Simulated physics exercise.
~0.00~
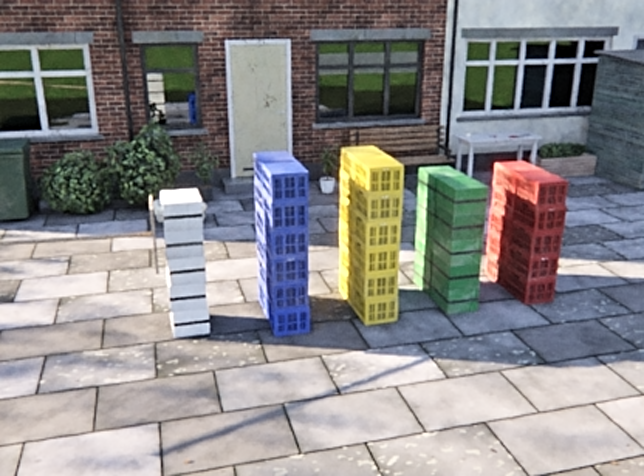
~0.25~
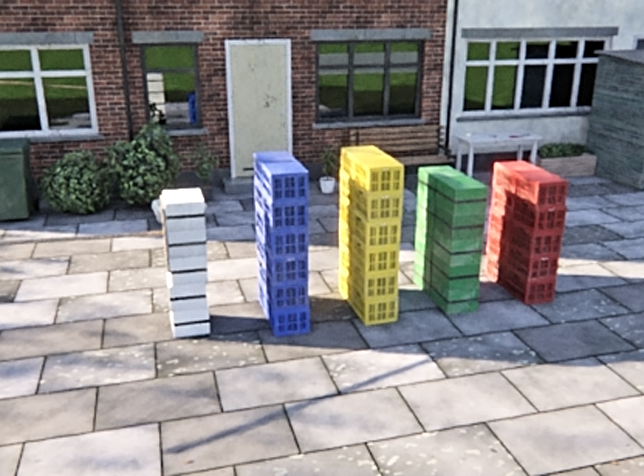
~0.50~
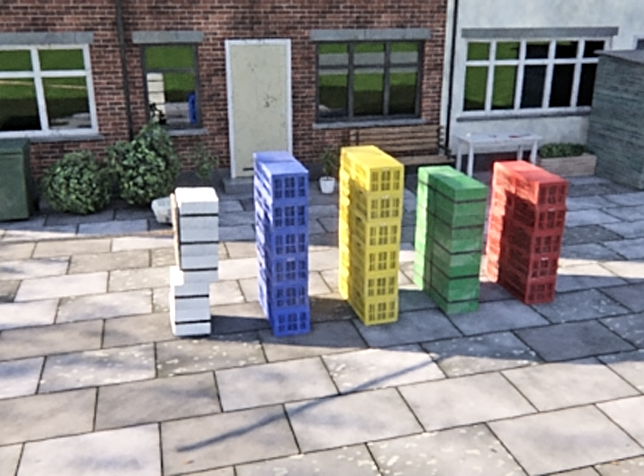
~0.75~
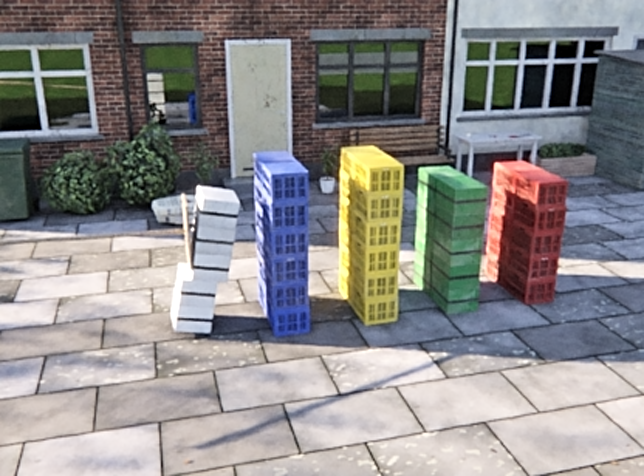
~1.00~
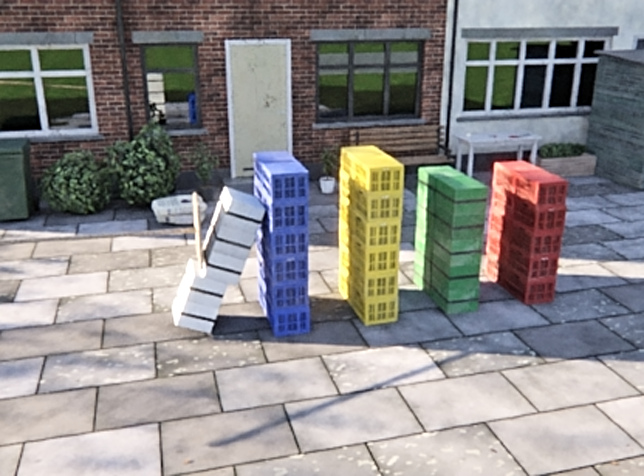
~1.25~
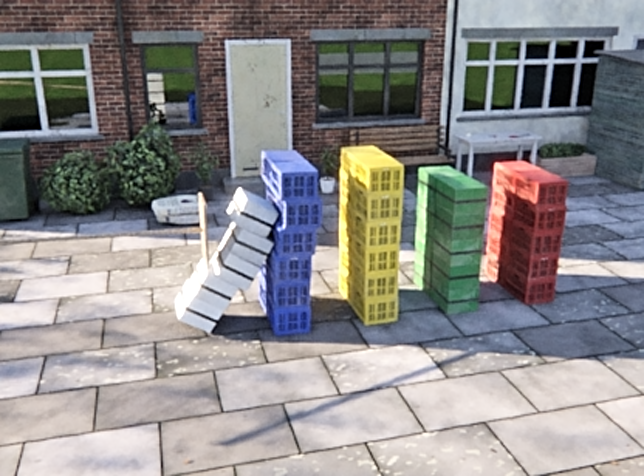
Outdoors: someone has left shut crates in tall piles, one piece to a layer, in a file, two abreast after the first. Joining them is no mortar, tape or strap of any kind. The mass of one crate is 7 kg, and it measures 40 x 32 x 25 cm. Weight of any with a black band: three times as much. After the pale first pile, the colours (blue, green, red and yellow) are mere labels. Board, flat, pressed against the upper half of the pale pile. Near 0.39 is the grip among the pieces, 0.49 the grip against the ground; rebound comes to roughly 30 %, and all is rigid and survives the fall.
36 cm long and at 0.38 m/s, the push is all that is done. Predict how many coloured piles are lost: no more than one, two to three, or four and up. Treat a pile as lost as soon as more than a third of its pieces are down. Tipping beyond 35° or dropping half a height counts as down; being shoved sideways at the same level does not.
Four and up.
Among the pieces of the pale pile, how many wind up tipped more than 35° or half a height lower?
I count 5 pale pieces.
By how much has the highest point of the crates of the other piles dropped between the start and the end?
55 cm.
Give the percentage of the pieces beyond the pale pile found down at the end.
My estimate is roughly 100 per cent.
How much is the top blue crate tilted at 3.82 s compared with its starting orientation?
Rotation: Approx. 50°.
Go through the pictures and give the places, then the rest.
In the first picture (pixels give the middle of a visible side), board (154, 233) 8 cm short; top yellow crate (386, 181); top blue crate (290, 187); none of the others has stirred.
In the second picture, board (165, 232) 19 mm in; top blue crate (290, 187).
In the third picture, board (177, 231) 11 cm in, top of the pale pile leaning 3°; top blue crate (290, 187); none of the others has stirred.
In the fourth picture, board (188, 230) 21 cm in, top of the pale pile leaning 11°; top blue crate (290, 187); none of the others has stirred.
In the fifth picture, board (200, 230) 30 cm in, top of the pale pile leaning 22°; top blue crate (290, 187); none of the others has stirred.
In the sixth picture, board (206, 229) 36 cm in, stopped, top of the pale pile leaning 29°; top blue crate (299, 187) 8 cm from its place; top yellow crate (386, 181); movement in 8 of them.
After 1.98 s, 5 of the pale pile down; none of the 44 other crates down, 23 disturbed; top blue crate 26° from how it stood, 8 cm lower; top yellow crate 4° from how it stood.
After 3.00 s, 5 of the pale pile down; 24 of the 44 other crates down; top blue crate 38° from how it stood, 48 cm lower; top green crate 18° from how it stood.
After 3.82 s, 5 of the pale pile down; 44 of the 44 other crates down; top red crate 68° from how it stood, 73 cm lower; top blue crate 54° from how it stood, 62 cm lower.
In the end (5.2 s), 5 of the pale pile down; 44 of the 44 other crates down; top red crate on its side; top green crate on its side. Wrecked, blue, green, red and yellow.
